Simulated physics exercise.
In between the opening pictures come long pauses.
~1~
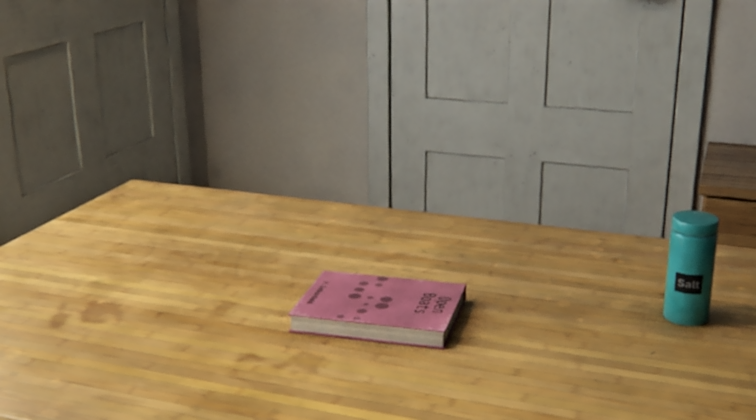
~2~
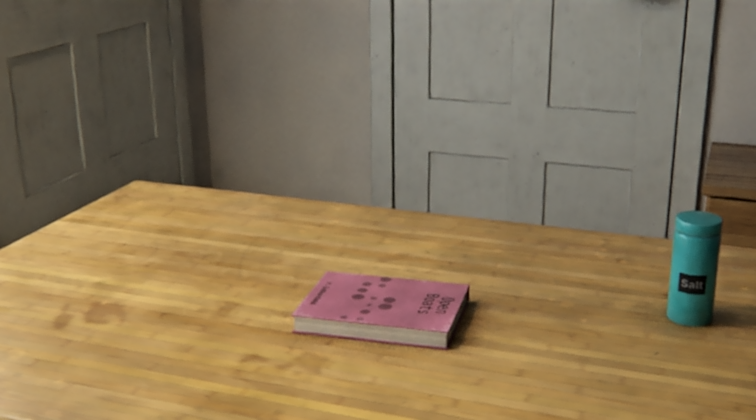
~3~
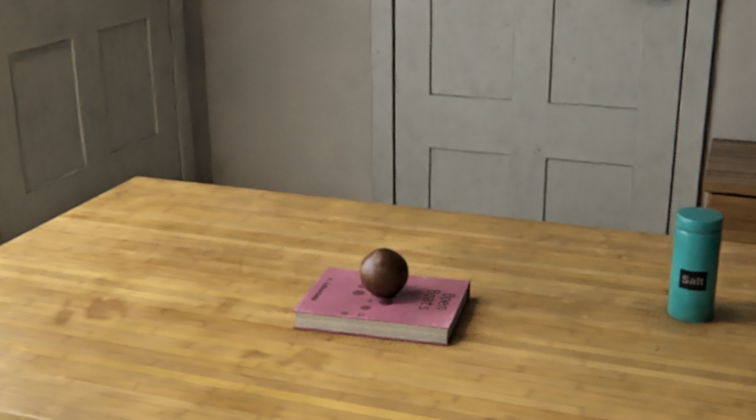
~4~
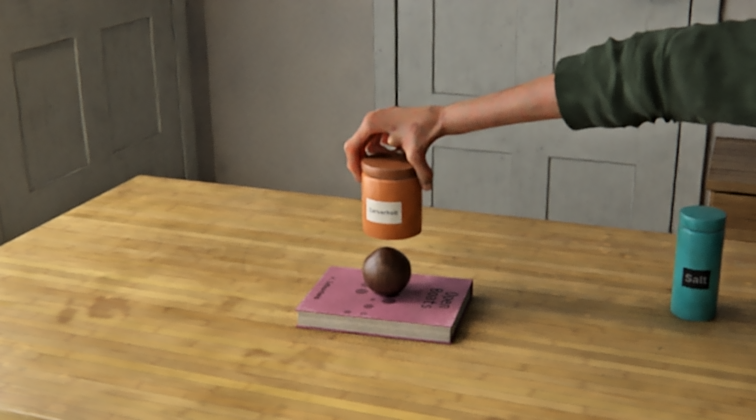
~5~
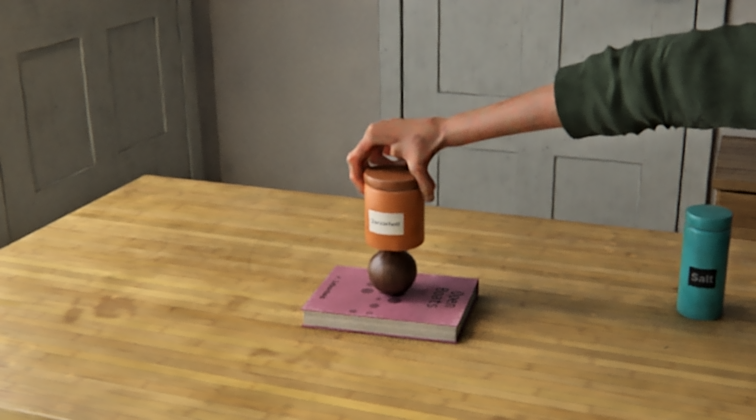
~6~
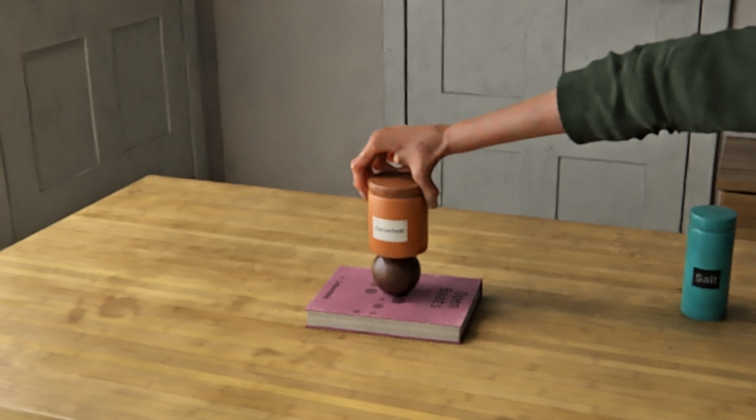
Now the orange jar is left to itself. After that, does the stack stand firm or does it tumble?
The tower does not stay put.
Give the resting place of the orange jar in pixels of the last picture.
It ends up close to (570, 304).
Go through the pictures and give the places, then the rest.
In the first frame, the last thing is not in view yet.
In the second frame, the last thing is not in view yet; pink book (383, 308).
In the third frame, the last thing is not in view yet; turquoise jar (695, 264).
The fourth frame shows still above its spot; orange jar (392, 195); brown onion (387, 271).
The fifth frame shows still above its spot; orange jar (394, 207); pink book (393, 302).
The sixth frame shows set down, still held; orange jar (398, 213); turquoise jar (708, 263).
Then, 0.50 s later than the last frame, orange jar tilted by 48° near (437, 232).
Then, 0.60 s later than the last frame, orange jar now fallen.
Then, 0.80 s later than the last frame, things are still on the move.
Then, 1.00 s later than the last frame, nothing new.
When it is over, fallen, orange jar; the other 3 as before. End places, in pixels of the last picture, orange jar near (570, 304). The pile gives way.
